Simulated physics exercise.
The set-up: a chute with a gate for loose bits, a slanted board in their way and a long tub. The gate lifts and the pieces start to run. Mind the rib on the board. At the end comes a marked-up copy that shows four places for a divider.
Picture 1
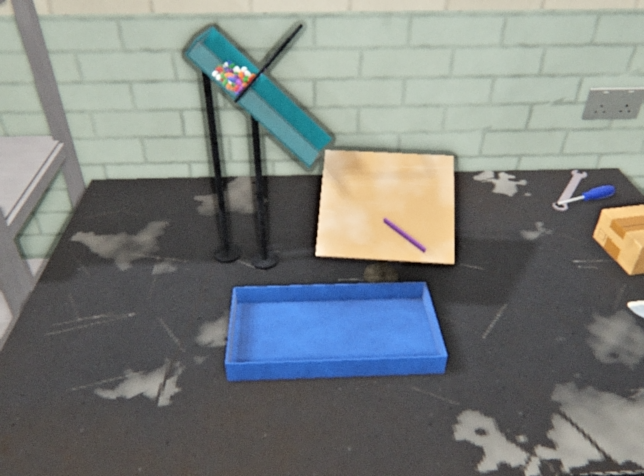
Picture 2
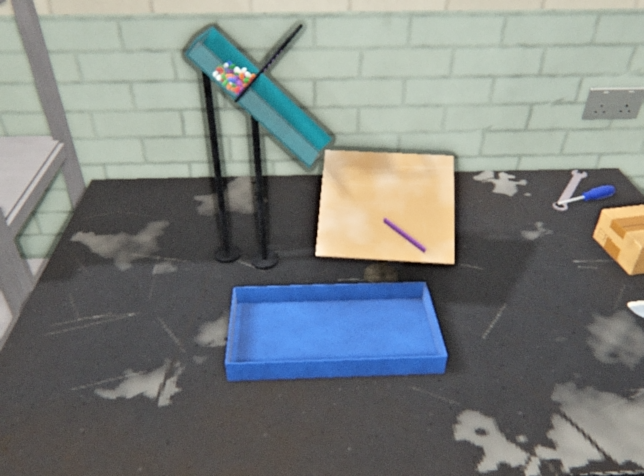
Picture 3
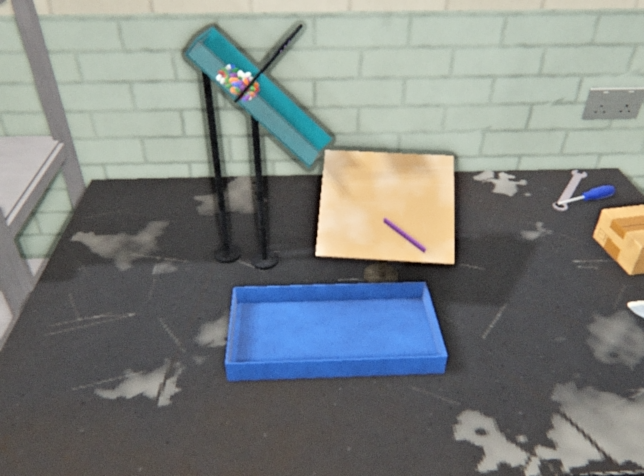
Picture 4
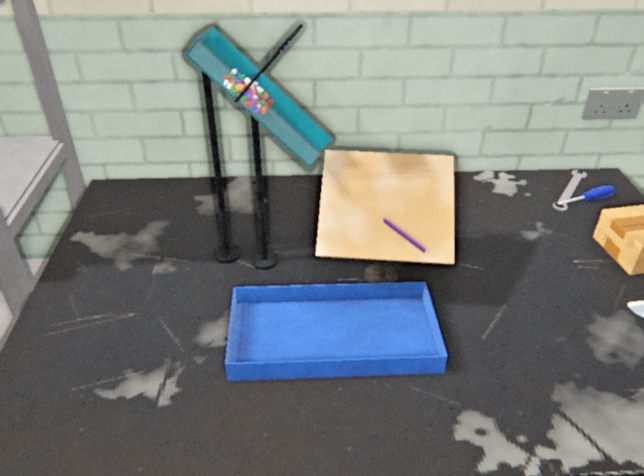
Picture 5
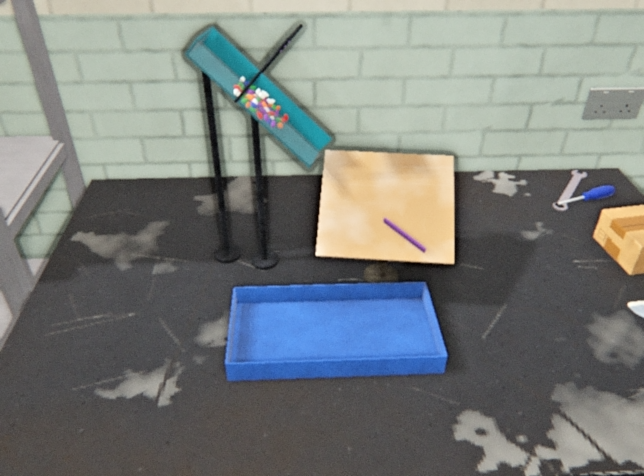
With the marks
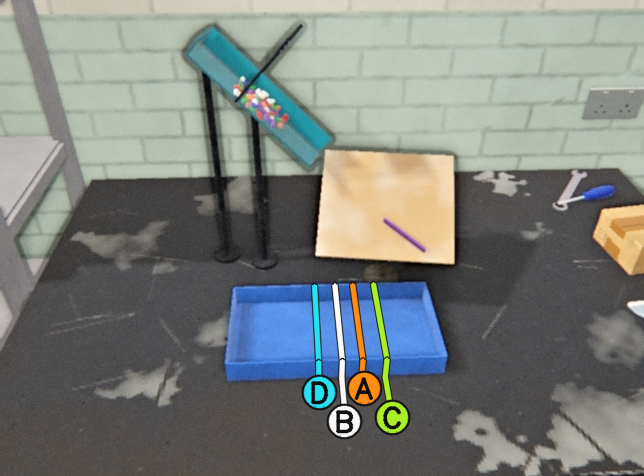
Small multicoloured pieces sliding down a tilted teal chute past a raised black gate, above a slanted board and empty blue tub.
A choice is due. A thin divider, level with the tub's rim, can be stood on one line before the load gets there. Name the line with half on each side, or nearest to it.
C beats the others.
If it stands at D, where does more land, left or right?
Right.
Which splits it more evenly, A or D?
A it is.
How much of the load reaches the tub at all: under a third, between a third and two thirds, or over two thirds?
About that: Over two thirds.
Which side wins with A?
More lands on the right.
On the marked copy, line A crosses the front rim at (362, 359); line B crosses the front rim at (342, 360); line C crosses the front rim at (386, 358); line D crosses the front rim at (318, 360).
If A is chosen, of what is caught, about a tenth on the left of the divider, the larger part on the right.
If B is chosen, of what is caught, about a tenth on the left of the divider, almost all on the right.
If C is chosen, of what is caught, roughly two thirds on the left of the divider, roughly a third on the right.
If D is chosen, of what is caught, just a few on the left of the divider, almost all on the right.
